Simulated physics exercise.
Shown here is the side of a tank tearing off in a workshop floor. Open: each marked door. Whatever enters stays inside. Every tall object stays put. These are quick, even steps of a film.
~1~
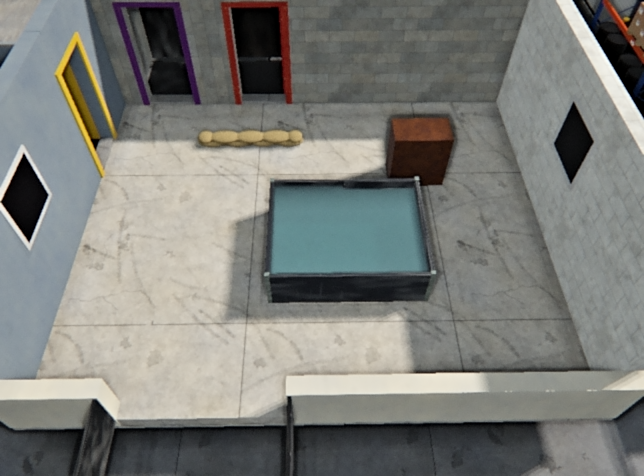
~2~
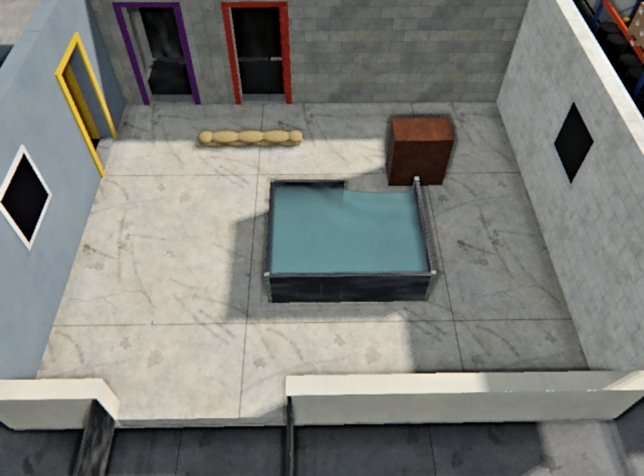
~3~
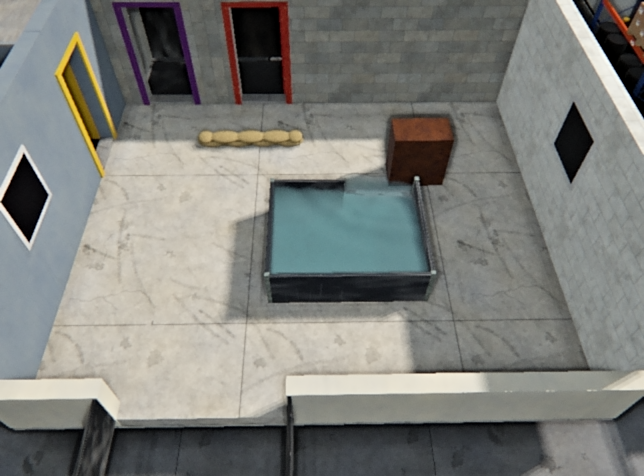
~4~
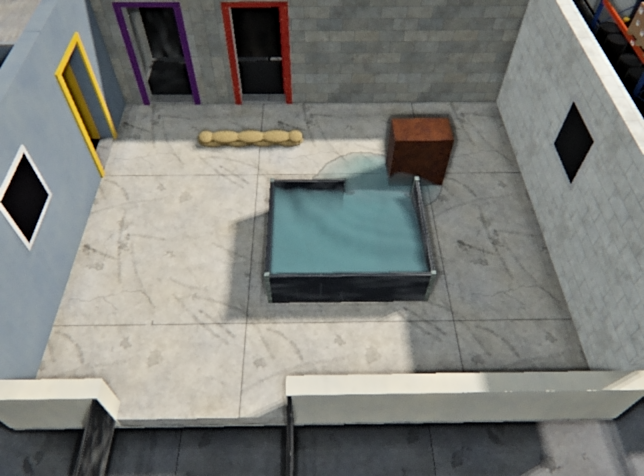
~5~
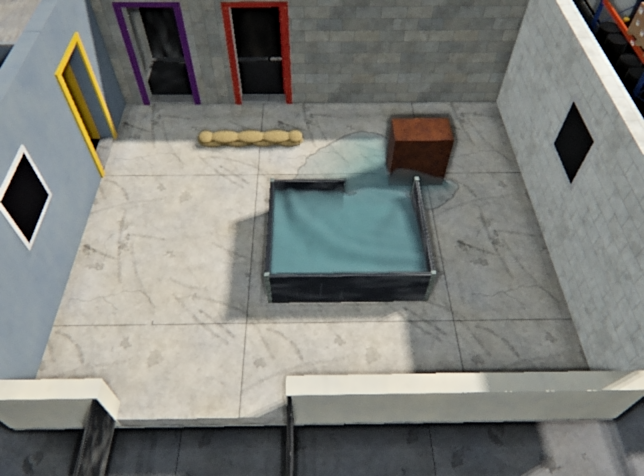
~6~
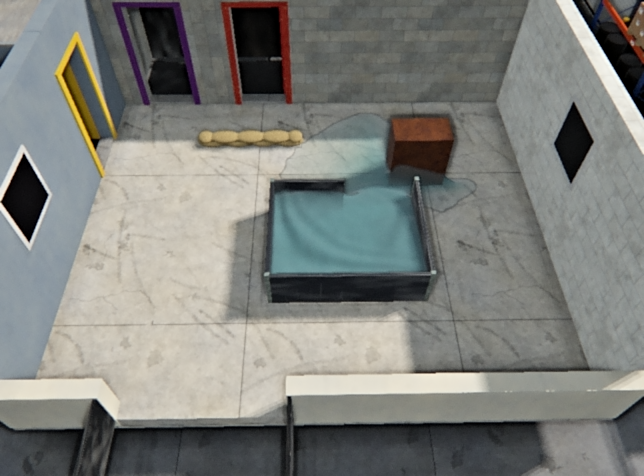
A water tank sat full and still on a workshop floor, then part of its far side gave way and water poured out, spreading across the floor behind it and around a brown box.
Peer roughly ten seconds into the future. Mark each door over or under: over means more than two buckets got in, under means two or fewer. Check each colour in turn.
Red door - over, purple door - over, yellow door - over.
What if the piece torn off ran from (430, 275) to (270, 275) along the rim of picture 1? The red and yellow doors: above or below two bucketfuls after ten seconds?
Red: Below; yellow: Below.
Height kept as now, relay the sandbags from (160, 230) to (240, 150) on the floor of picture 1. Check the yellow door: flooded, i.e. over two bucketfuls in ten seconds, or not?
Note - yellow door: Above.
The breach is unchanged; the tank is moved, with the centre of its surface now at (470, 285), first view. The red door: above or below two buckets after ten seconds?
The red one stays within the limit.
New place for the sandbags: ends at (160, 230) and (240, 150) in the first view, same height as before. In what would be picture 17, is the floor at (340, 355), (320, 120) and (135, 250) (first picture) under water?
Readings in sequence: Unflooded / wet through / unflooded.
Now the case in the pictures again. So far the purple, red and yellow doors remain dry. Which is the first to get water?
Answer: The red door.
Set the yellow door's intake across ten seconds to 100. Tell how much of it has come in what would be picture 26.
Some 0 in a hundred.
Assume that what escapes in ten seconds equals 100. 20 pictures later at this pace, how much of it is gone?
Around 15 %.
A moment on, water covers 20 % of the floor; the red door not reached, the purple door not reached, the yellow door not reached.
Next, water covers 30 % of the floor; the red door under two buckets in, the purple door not reached, the yellow door not reached.
Then, water covers 50 % of the floor; the red door over two buckets in, the purple door wet at the sill, nothing in, the yellow door wet at the sill, nothing in.
Later, water covers 70 % of the floor; the red door over two buckets in, the purple door under two buckets in, the yellow door over two buckets in.
In the end, water covers 95 % of the floor; the red door over two buckets in, the purple door over two buckets in, the yellow door over two buckets in.
